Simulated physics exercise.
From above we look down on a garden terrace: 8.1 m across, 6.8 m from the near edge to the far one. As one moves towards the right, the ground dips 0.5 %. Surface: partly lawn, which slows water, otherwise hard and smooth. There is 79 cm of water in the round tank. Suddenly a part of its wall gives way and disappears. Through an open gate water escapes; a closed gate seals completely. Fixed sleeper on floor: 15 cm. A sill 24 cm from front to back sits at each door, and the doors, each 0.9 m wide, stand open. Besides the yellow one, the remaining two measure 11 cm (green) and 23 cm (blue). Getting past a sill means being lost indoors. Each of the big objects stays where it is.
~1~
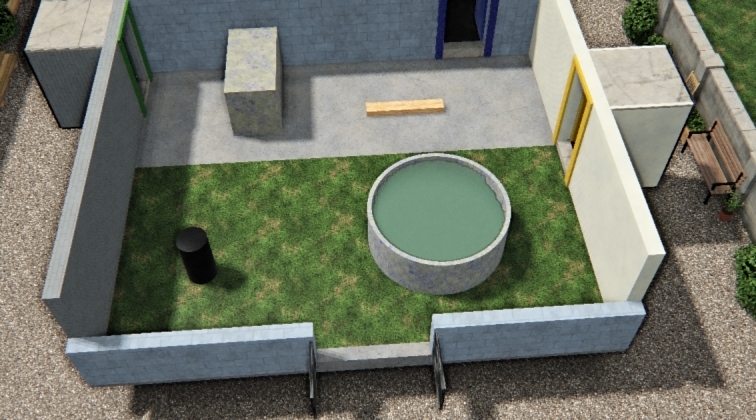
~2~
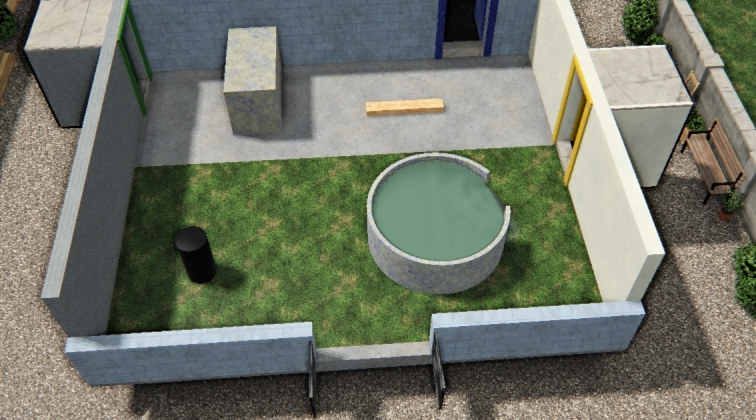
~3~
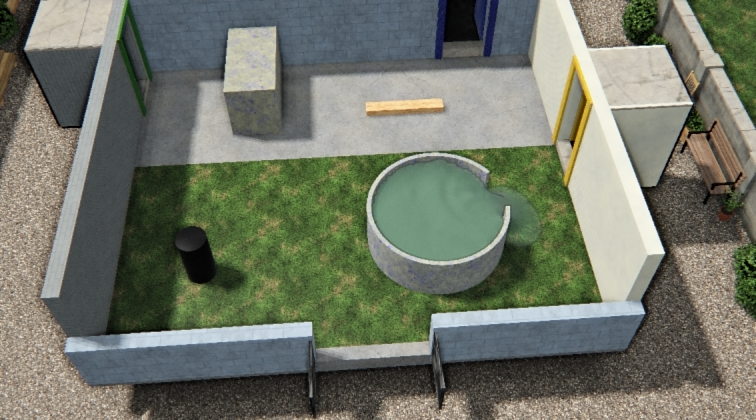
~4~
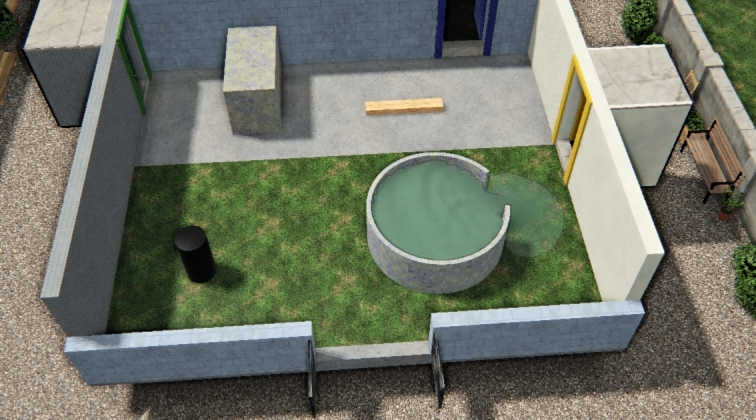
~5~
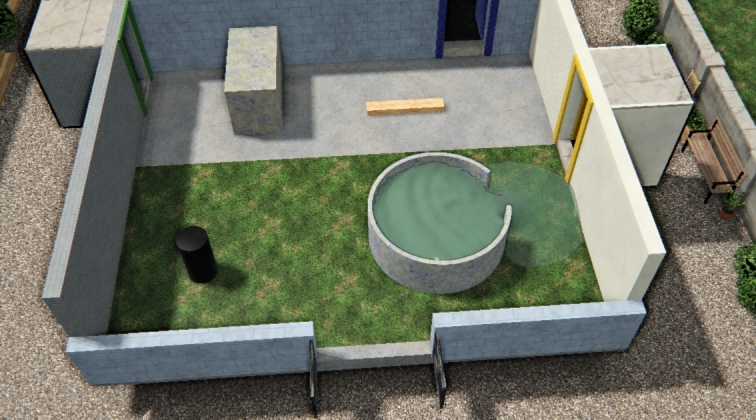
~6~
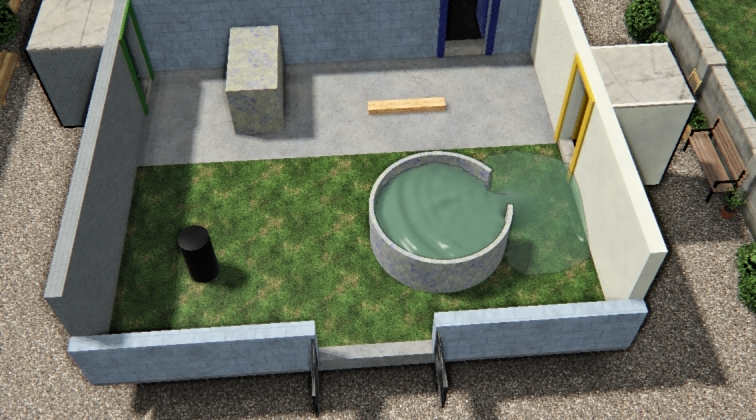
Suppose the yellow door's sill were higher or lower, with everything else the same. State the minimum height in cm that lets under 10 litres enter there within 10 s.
Some 26 cm above the ground.
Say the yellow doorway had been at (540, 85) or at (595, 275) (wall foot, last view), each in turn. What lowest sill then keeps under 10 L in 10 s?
Roughly 11.5 and 14.0 cm.
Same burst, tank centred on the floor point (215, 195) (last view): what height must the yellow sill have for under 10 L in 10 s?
Then close to 10.5 cm.
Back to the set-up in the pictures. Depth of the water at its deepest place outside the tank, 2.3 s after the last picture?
About 30 cm.
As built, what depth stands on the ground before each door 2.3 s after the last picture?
In cm: Green 0, yellow 20, blue 20.
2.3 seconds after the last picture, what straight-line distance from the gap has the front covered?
Reach: Approx. 4.6 m.
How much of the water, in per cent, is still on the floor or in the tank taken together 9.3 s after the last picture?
Close to 92 per cent is still present.
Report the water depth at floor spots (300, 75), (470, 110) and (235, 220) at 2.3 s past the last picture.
In order: Around 0, 5 and 0 cm.
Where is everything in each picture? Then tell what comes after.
The first frame shows the round tank at (439, 209) is whole and still, 79 cm deep; the yellow door at (572, 125) is dry.
In the second frame, the gap is at (496, 209), the front 0.3 m out at a hidden place; the back of the round tank holds 79 cm.
In the third frame, the gap is at (495, 210), the front 0.8 m out at (533, 212); the back of the round tank holds 79 cm.
In the fourth frame, water pours out at (495, 210) and has run 1.2 m, to (558, 207); about 9 cm deep outside, 79 cm at the back.
In the fifth frame, the gap is at (496, 210), the front 1.7 m out at (565, 181); the back of the round tank holds 76 cm.
In the sixth frame, the front is at (562, 163), 1.8 m from the gap at (498, 209); 3.8 m2 of floor is wet, 70 cm left at the back; 0.1 m in a straight line remain to the yellow door at (573, 123).
Then, 0.7 s after the last picture water covers 10 % of the floor, deepest (44 cm) near (568, 205); 27 cm at the yellow door, 15 litres in over its 14 cm sill.
Then, 2.3 s after the last picture water covers 30 % of the floor, deepest (30 cm) near (501, 217); 20 cm at the yellow door, 81 litres in over its 14 cm sill.
Then, 9.3 s after the last picture water covers 75 % of the floor, deepest (12 cm) near (570, 213); 9 cm at the yellow door, 107 litres in over its 14 cm sill.
At the yellow door as built, the water peaked near 27 cm, 0.9 s after the last picture.
Run again over the same 10 s with other heights there, 34 litres in over 21 cm, 5 litres over 28.5 cm. The limit of 10 litres is kept from about 26 cm up.
